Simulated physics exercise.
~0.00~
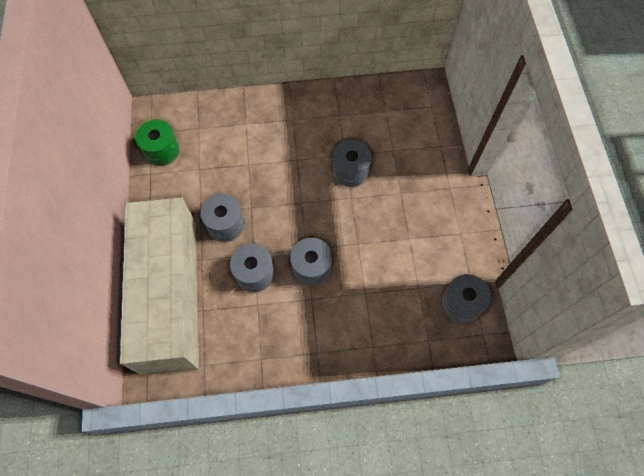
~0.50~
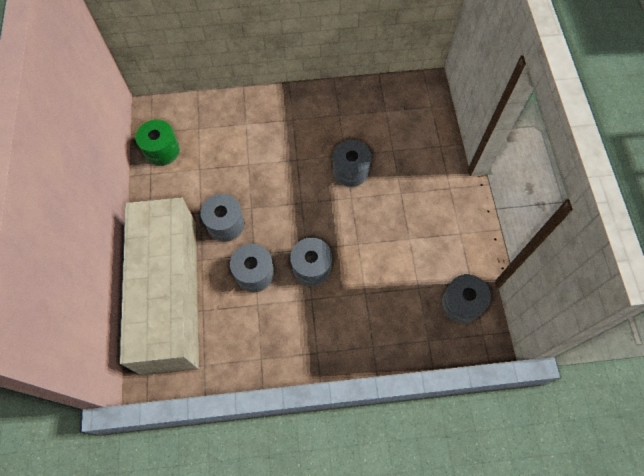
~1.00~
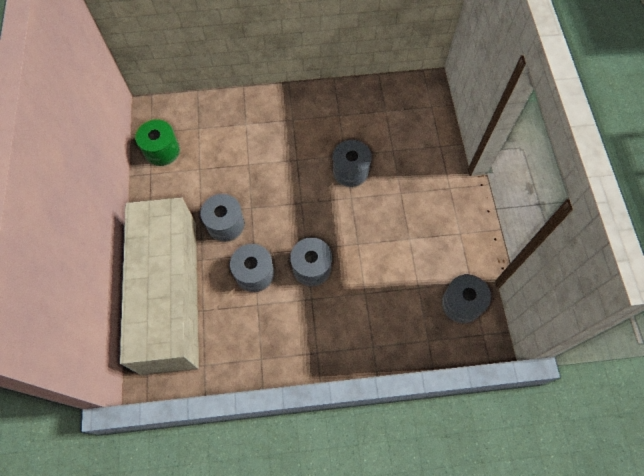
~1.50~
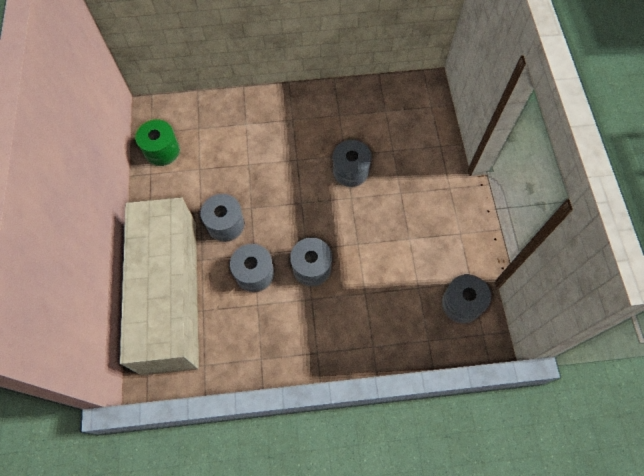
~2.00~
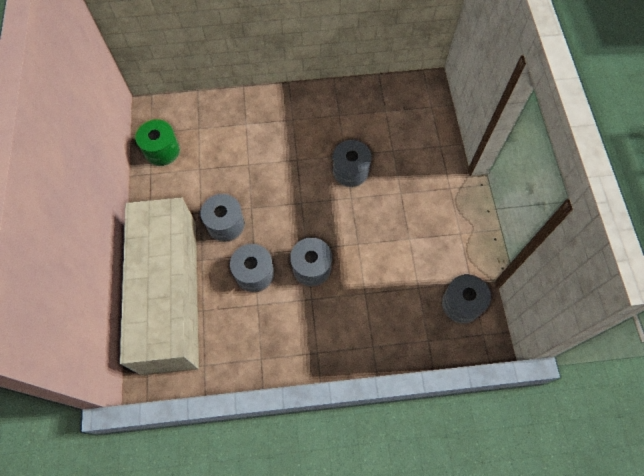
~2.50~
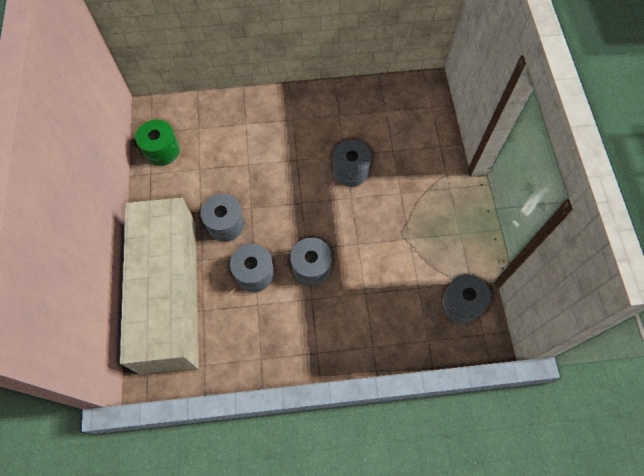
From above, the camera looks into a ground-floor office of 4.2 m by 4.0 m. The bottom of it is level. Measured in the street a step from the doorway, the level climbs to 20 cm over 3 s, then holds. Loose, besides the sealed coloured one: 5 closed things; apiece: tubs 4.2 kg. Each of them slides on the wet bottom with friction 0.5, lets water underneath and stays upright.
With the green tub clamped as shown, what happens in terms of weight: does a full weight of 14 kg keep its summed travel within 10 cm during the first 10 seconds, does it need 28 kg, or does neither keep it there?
Only the bigger weight is adequate.
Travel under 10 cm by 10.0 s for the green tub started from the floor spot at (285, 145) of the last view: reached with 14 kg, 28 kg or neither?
Short answer: Heavier load only.
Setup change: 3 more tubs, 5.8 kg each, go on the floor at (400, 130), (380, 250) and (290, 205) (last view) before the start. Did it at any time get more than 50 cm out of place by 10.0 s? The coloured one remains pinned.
Taking them in turn, the first is inside the line, the second beyond the line and the third beyond the line.
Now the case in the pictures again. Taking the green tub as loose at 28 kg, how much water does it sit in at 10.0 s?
13 cm, roughly.
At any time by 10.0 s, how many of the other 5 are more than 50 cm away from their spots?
The number is 4.
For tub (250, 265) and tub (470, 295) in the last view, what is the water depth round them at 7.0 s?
Roughly 11 and 2 cm.
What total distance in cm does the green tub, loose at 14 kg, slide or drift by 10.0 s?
Around 50 cm in total.
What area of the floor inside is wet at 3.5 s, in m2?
Some 3.5 m2 of it.
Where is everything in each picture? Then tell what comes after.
The green tub at (154, 135) rests on the ground; 0.0 m2 under water; 0 of 6 have shifted, in the first picture.
The green tub at (154, 135) rests on the ground; 0.0 m2 under water; 0 of 6 have shifted, in the second picture.
The green tub at (154, 135) rests on the ground; water covers 0.0 m2; 0 of 6 have shifted, in the third picture.
The green tub at (154, 135), on the bottom; 0.0 m2 under water; 0 of 6 have shifted, in the fourth picture.
The green tub at (154, 135), on the bottom; water covers 0.2 m2; 0 of 6 have shifted, in the fifth picture.
The green tub at (154, 135) rests on the ground; 0.9 m2 under water; 0 of 6 have shifted, in the sixth picture.
After 3.5 s the green tub would be 0 cm from its start with 14 kg and 0 cm from its start with 28 kg; 0 cm of water round it then.
After 4.5 s the green tub would be 0 cm from its start with 14 kg and 0 cm from its start with 28 kg; 0 cm of water round it then.
After 7.0 s the green tub would be 2 cm from its start with 14 kg and 0 cm from its start with 28 kg; 6 cm of water round it then.
After 10.0 s the green tub would be 44 cm from its start with 14 kg and 0 cm from its start with 28 kg; 13 cm of water round it then.
